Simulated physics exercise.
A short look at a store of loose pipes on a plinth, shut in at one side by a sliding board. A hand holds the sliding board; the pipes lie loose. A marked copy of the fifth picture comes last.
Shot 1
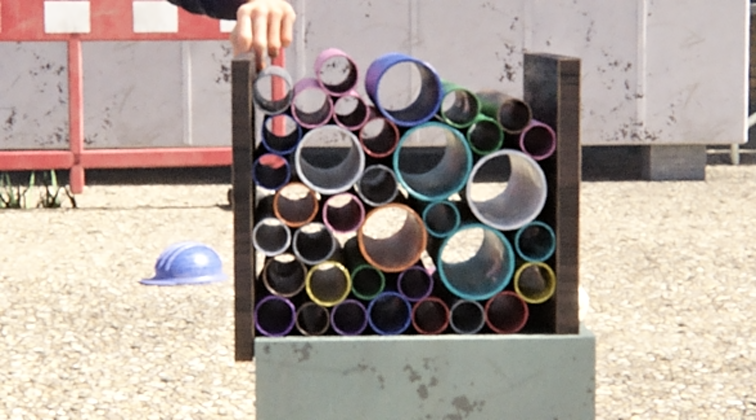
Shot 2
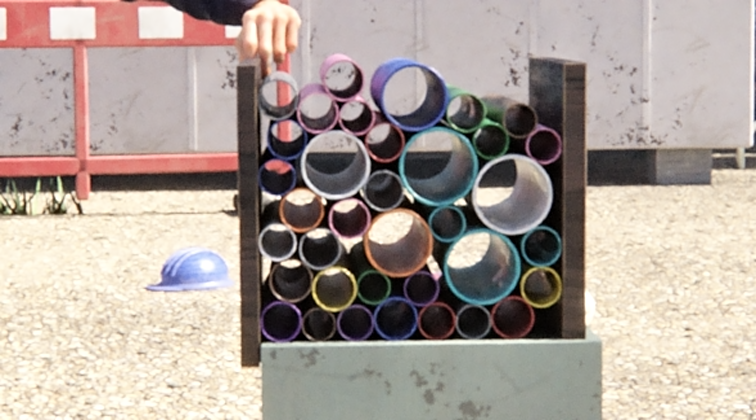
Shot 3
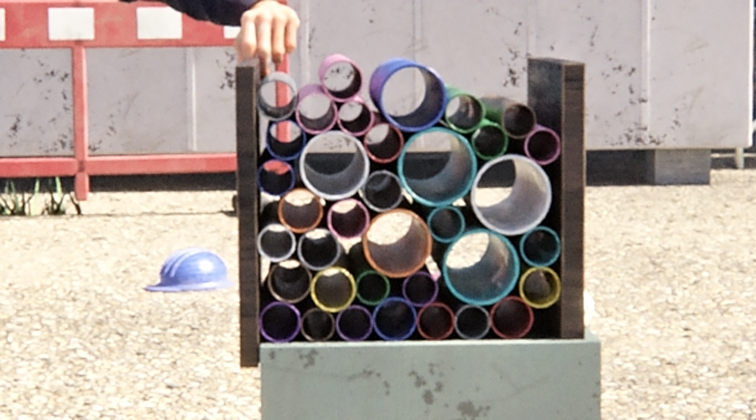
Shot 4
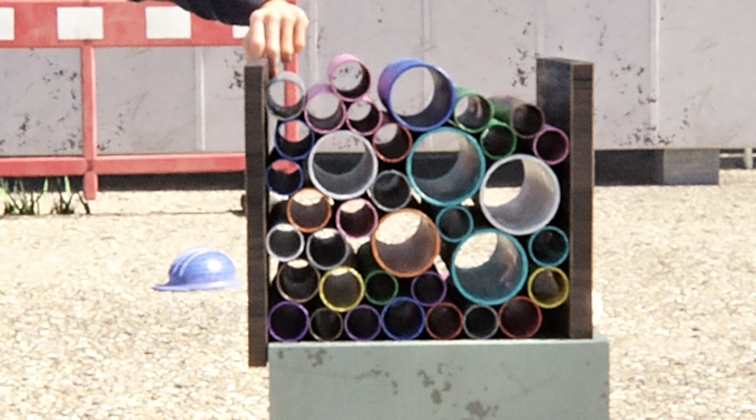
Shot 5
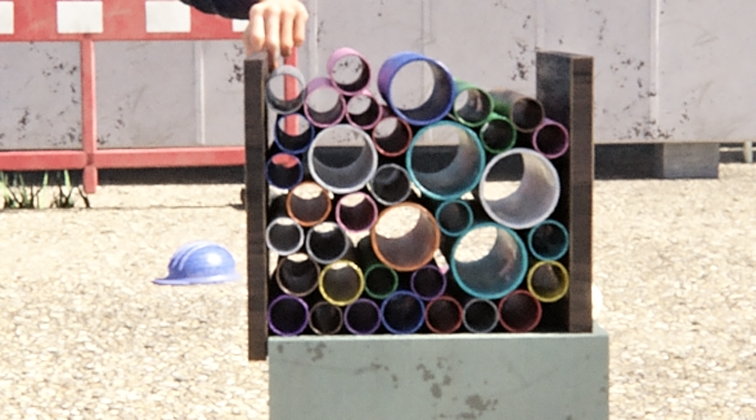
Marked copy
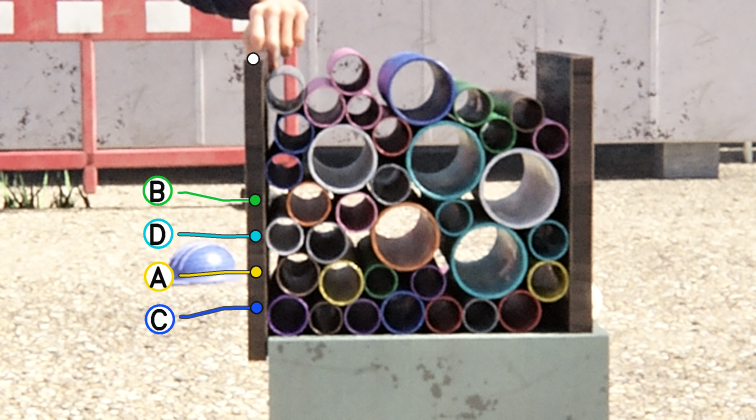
A stack of loose, colourful pipes sat between dark boards on a grey plinth while a hand held the left board's top, and nothing moved except the whole view shifting slightly.
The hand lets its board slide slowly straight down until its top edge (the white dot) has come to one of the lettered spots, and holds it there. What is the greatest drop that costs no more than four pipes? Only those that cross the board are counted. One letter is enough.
Stop at B.
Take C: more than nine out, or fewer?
More than nine.
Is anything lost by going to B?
At B: Yes.
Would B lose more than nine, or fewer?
It loses fewer than nine.
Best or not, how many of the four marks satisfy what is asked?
One of them.
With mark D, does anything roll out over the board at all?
At D: Yes.
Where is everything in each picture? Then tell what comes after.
In the first frame, a turquoise pipe (536, 241); a white pipe (330, 159); a red pipe (379, 137).
In the second frame, a red pipe (385, 142); a pink pipe (356, 117).
In the third frame, a green pipe (464, 113); side board (250, 200).
In the fourth frame, a purple pipe (288, 322); a grey pipe (481, 322).
In the fifth frame, a purple pipe (428, 282); a turquoise pipe (549, 240); a white pipe (342, 159).
On the copy, A at (256, 272); B at (255, 200); C at (256, 308); D at (255, 236); the white dot at (253, 59).
On B. First, top of the board (264, 124).
Then, top of the board (265, 197).
Finally, top of the board (265, 199), two out over the board.
By contrast, A more than four out over the board; C more than four out over the board; D five out over the board.
